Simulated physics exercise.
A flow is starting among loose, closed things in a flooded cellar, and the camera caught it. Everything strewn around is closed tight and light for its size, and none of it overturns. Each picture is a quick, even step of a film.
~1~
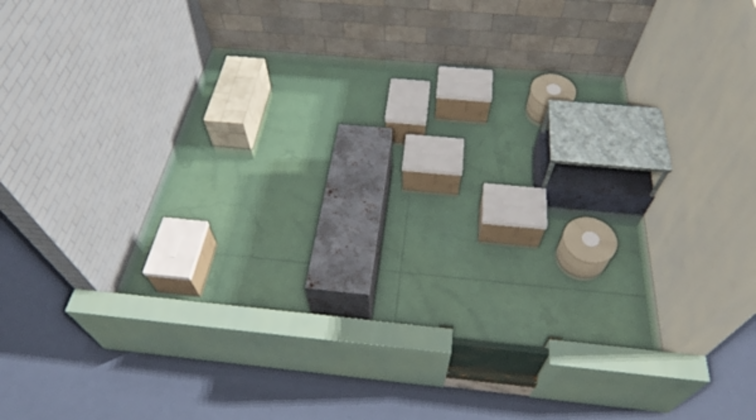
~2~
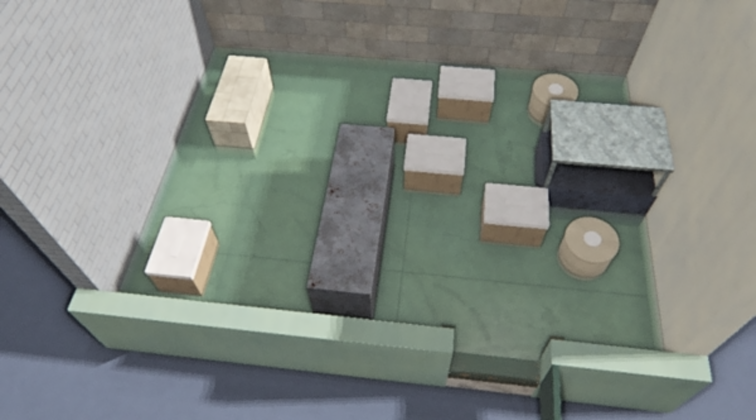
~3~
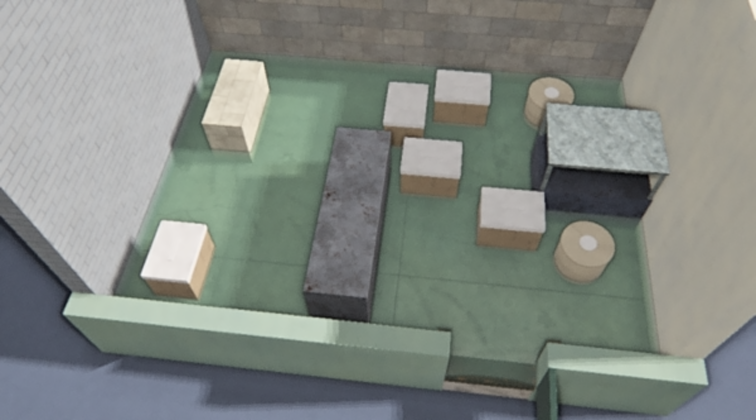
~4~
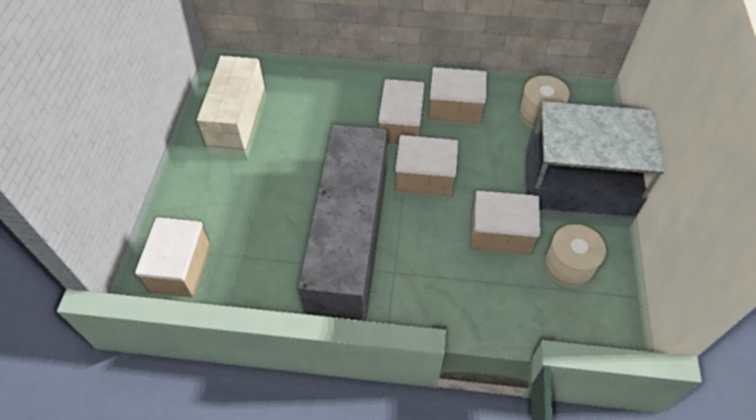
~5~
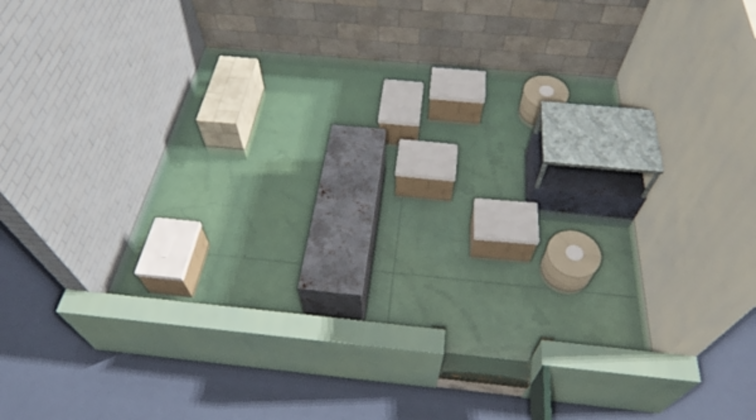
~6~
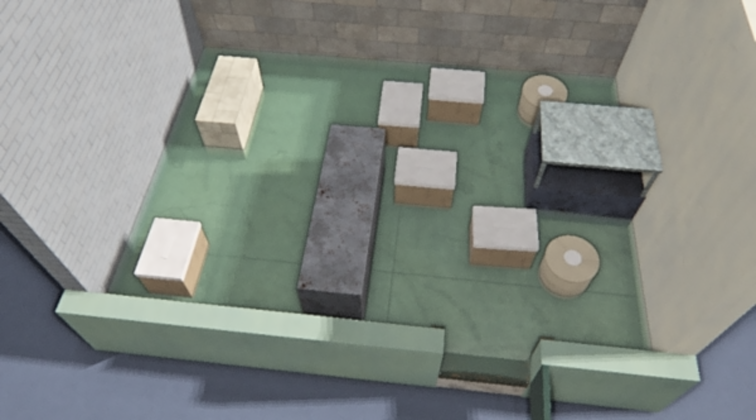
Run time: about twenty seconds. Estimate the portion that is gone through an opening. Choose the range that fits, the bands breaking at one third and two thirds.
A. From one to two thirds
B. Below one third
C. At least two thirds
C.
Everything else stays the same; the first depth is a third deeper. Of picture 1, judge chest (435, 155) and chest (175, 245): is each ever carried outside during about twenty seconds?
Escapes, held back.
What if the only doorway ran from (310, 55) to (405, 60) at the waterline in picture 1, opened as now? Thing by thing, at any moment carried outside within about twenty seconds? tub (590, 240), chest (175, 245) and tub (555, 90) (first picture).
The first never exits, the second never exits, the third exits.
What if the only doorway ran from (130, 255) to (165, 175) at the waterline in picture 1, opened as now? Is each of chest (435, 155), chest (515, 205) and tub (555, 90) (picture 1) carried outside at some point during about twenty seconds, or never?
Result by object, in the order asked: Flushed / not flushed / not flushed.
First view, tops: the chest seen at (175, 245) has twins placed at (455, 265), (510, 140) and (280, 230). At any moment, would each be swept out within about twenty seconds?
Result, in sequence: Ends up outside; ends up outside; never gets out.
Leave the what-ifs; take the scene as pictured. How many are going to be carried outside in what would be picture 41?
4.
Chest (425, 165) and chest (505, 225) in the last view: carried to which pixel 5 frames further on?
(433, 222) and (527, 286).
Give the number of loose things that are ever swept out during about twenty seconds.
You get 6.
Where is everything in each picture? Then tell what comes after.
The first frame shows a chest at (515, 204), afloat; a tub at (590, 239), afloat; 0 of 7 have shifted.
The second frame shows a chest at (517, 204) floats; a tub at (592, 239), afloat; 0 of 7 have shifted.
The third frame shows a chest at (513, 208), afloat; a tub at (588, 243), afloat; 0 of 7 have shifted.
The fourth frame shows a chest at (508, 212) floats, close to its start; a tub at (579, 247), afloat, close to its start; 2 of 7 have shifted.
The fifth frame shows a chest at (506, 219), afloat, close to its start; a tub at (574, 253), afloat, close to its start; 2 of 7 have shifted.
The sixth frame shows a chest at (505, 227) floats, close to its start; a tub at (572, 258), afloat, close to its start; 3 of 7 have shifted.
A moment on, 0 of 7 are out; 7 afloat.
Next, 2 of 7 are out; 5 afloat.
Later, 4 of 7 are out; 3 afloat.
In the end, 6 of 7 are out; 1 afloat.
